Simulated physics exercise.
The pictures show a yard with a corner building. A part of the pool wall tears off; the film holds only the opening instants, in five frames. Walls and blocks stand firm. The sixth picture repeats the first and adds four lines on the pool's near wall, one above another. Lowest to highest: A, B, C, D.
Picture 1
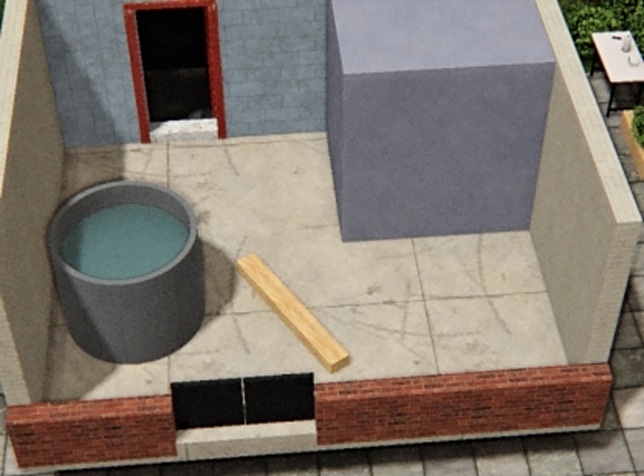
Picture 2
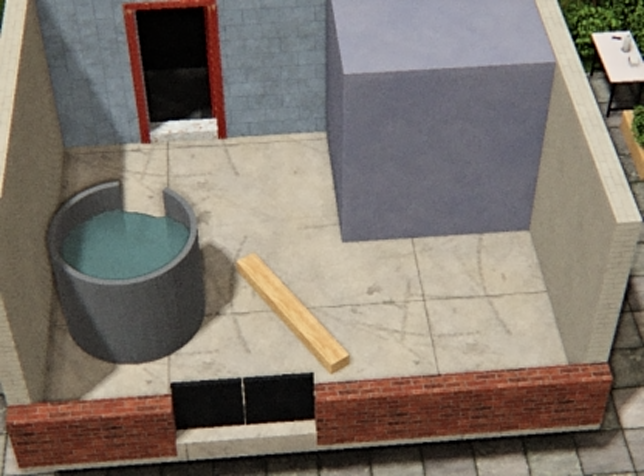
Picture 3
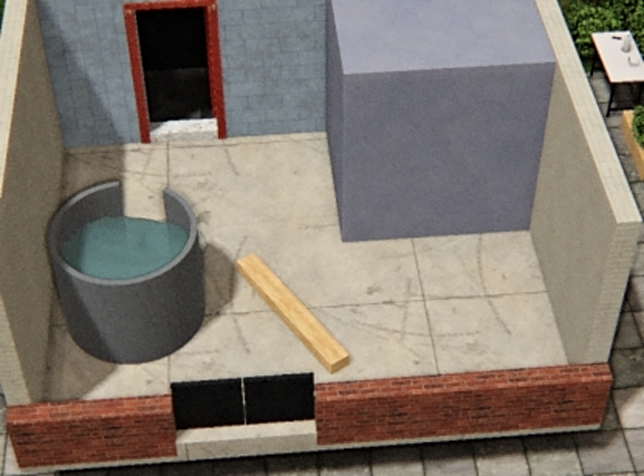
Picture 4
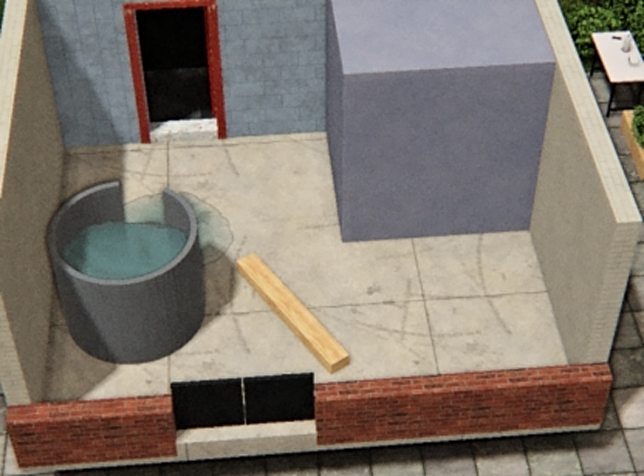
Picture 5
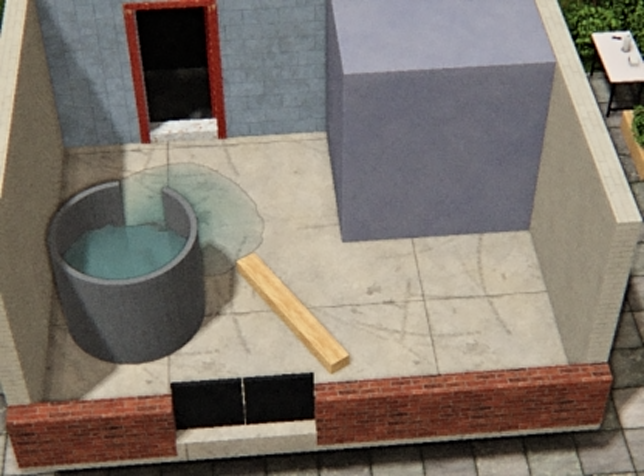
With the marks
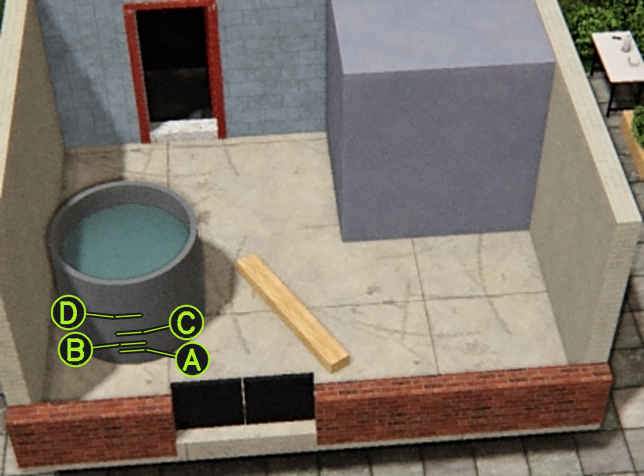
A walled yard with pale, scuffed paving is seen from high above its low red brick front wall, and the camera stays still. A round grey tank of teal water stands at left, a red-framed doorway is set in the blue wall behind, a wooden beam lies mid-floor, and a large grey-violet block fills the back right. A gap opens in the tank's far rim, and clear water spreads across the paving behind it and rightward to the beam's near-left end.
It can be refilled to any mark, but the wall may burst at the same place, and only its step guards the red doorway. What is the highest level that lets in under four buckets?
Take C.
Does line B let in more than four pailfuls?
No.
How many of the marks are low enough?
Three.
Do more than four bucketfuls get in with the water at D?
Yes.
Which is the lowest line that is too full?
D.
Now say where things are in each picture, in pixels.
Water in the pool at rest, its middle at (126, 248); foot of the red doorway at (184, 140); shut gate at (243, 385), in the first picture.
Water covers 1 % of the ground, its front hidden from here, in the second picture.
Water covers 3 % of the ground, its front hidden from here, in the third picture.
Front seen at (218, 225), 7 % of the ground wet, in the fourth picture.
Front seen at (188, 166), 15 % of the ground wet, in the fifth picture.
On the marked copy, A at (133, 350); B at (132, 343); C at (130, 333); D at (127, 316); from the bottom up A, B, C, D.
With A, nothing gets over.
With B, nothing gets over.
With C, a bucket or two gets in.
With D, about 12 bucketfuls get in.
